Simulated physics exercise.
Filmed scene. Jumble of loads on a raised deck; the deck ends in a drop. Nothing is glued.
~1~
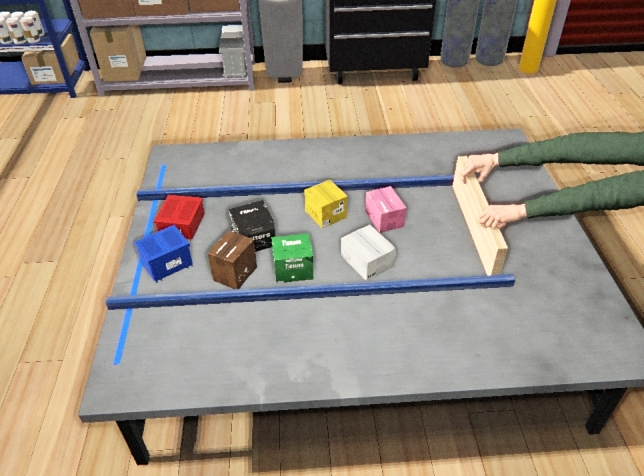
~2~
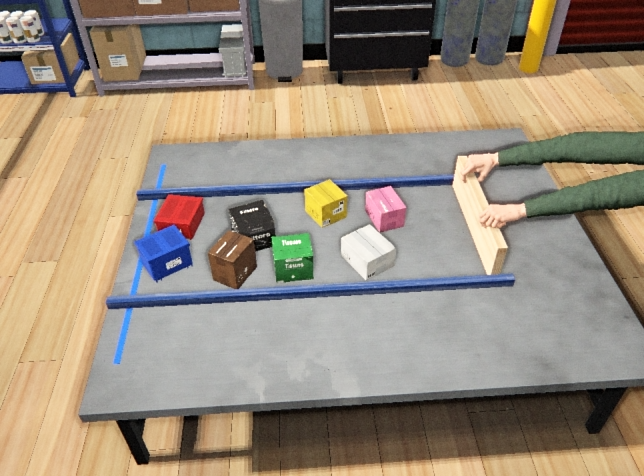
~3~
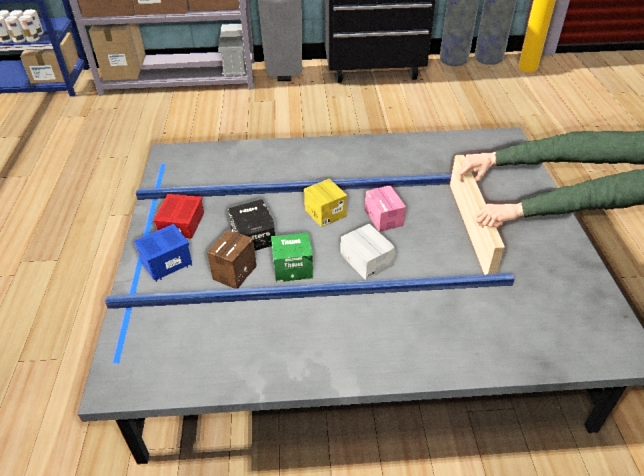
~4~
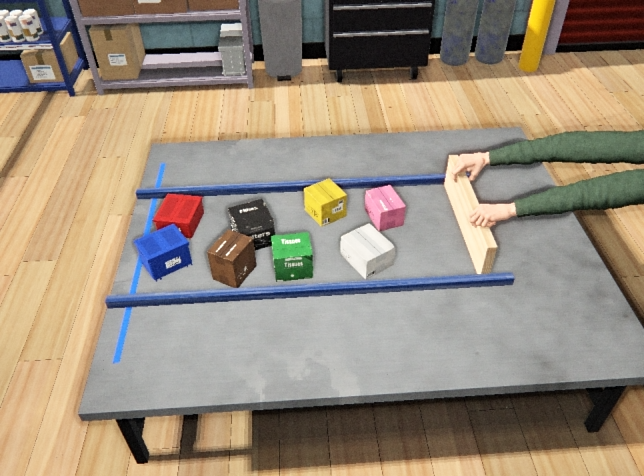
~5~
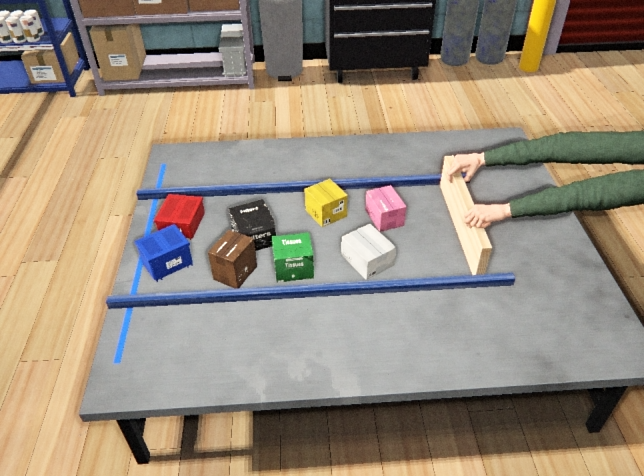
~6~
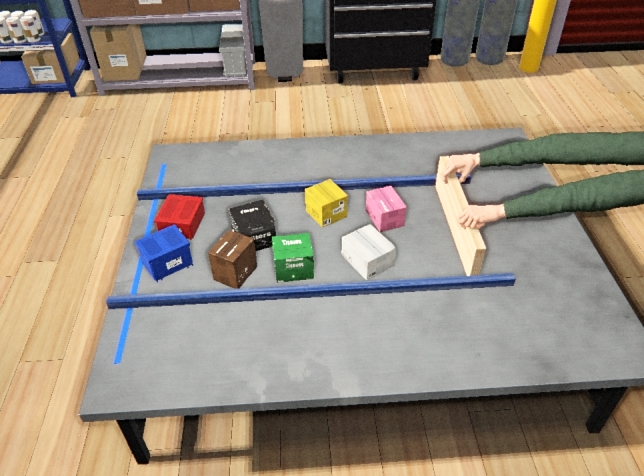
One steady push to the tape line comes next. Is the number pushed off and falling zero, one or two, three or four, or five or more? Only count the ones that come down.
My prediction is five or more fallers.
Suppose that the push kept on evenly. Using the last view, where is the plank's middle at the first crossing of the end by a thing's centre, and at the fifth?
Pixels, in order: Around (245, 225), around (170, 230).
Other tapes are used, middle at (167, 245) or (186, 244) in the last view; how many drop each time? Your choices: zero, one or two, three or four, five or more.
For the first place I'd say five or over, and for the second three to four.
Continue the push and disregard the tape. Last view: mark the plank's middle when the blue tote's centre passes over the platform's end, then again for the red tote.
The middle is at (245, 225) when it's the blue tote, and at (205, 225) when it's the red tote.
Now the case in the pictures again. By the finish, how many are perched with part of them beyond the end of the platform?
The number overhanging is 2.
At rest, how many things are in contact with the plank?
In total, 2.
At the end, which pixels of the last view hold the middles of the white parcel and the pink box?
The first near (119, 262), the second near (133, 220).
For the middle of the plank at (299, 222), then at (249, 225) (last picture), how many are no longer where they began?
It comes to 6 for the first spot, 8 for the other.
Soon after, none off yet; blue tote at rest near (165, 253); red tote at rest near (181, 217); brown parcel at rest near (234, 260).
Then, none off yet; blue tote moved about its own width near (123, 253); red tote moved a little near (173, 216); brown parcel moved well along near (158, 266).
At rest, the number that fall off is five or more; fallen, yellow parcel, green box, black box, brown parcel, red tote and blue tote.
